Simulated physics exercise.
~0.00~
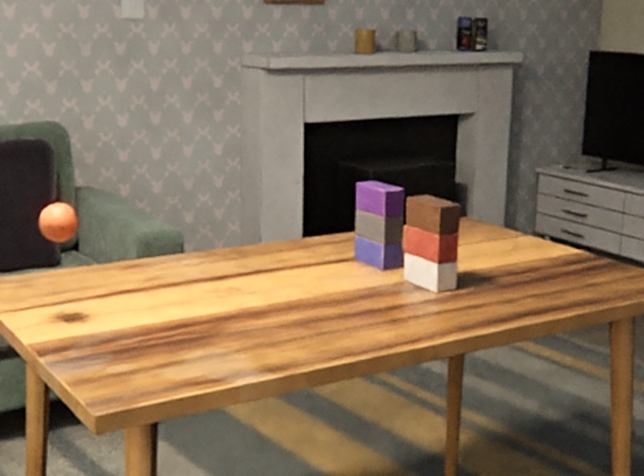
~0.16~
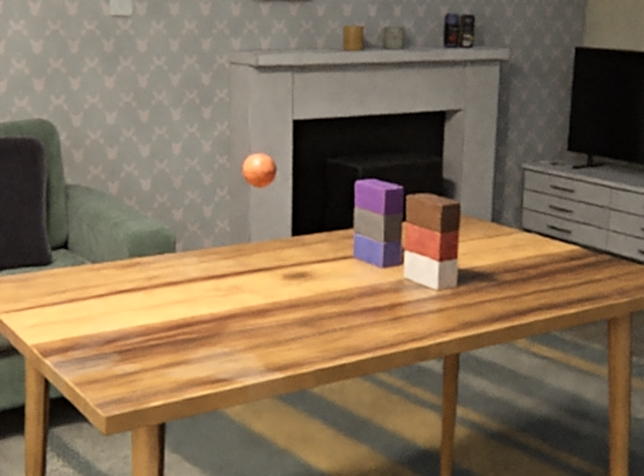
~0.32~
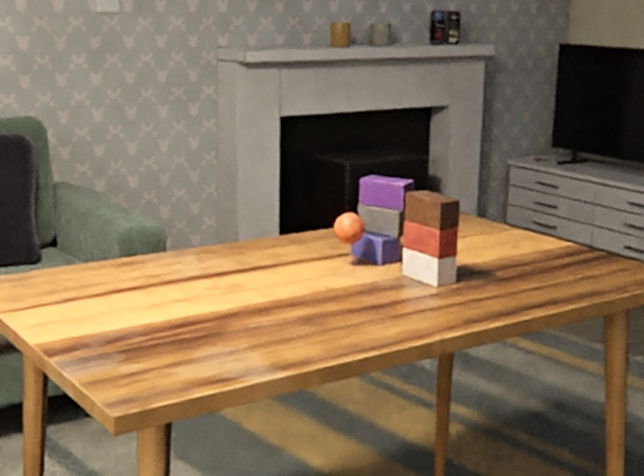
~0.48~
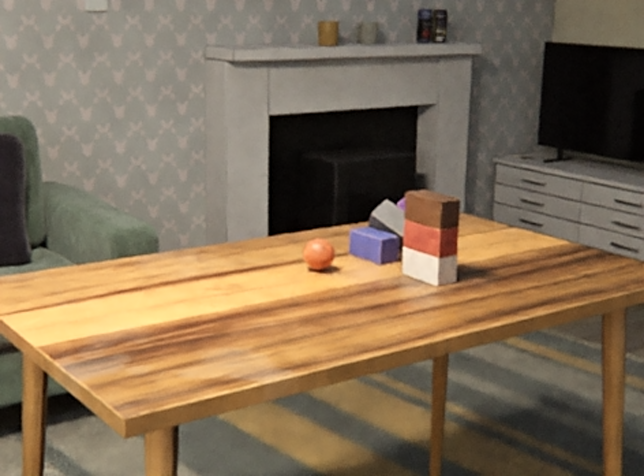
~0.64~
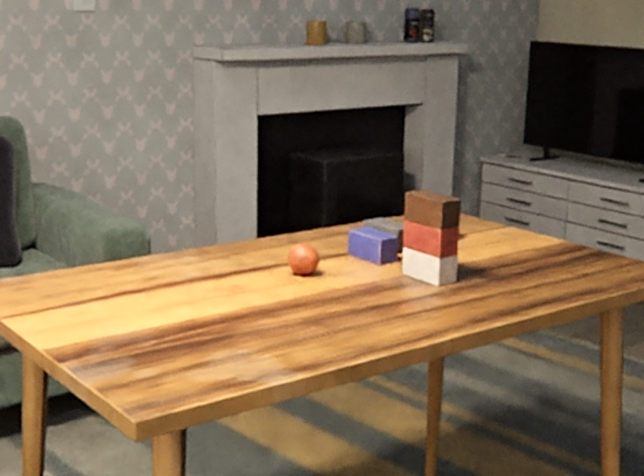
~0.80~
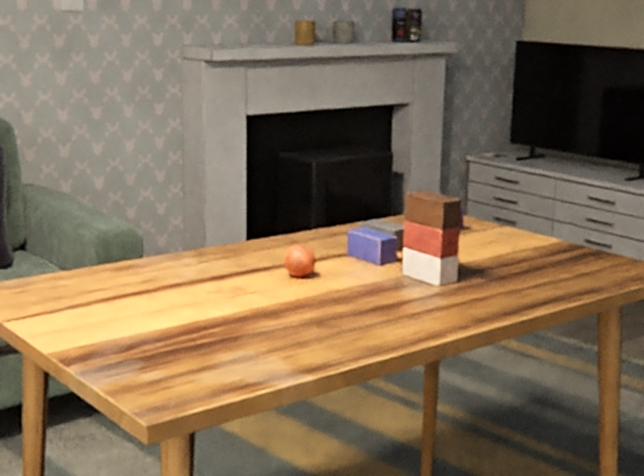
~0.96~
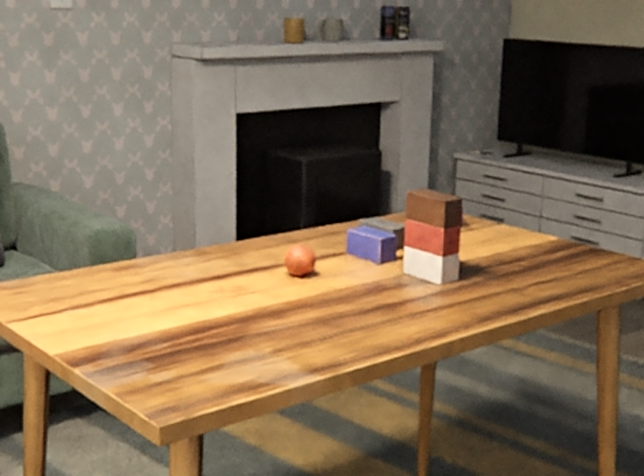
In this clip, an orange ball flies rightward over a wooden table and hits a stack of purple, grey and blue blocks, knocking the upper two over behind. The ball rolls back left and settles, while the blue block and the brown, red and white stack stay standing.
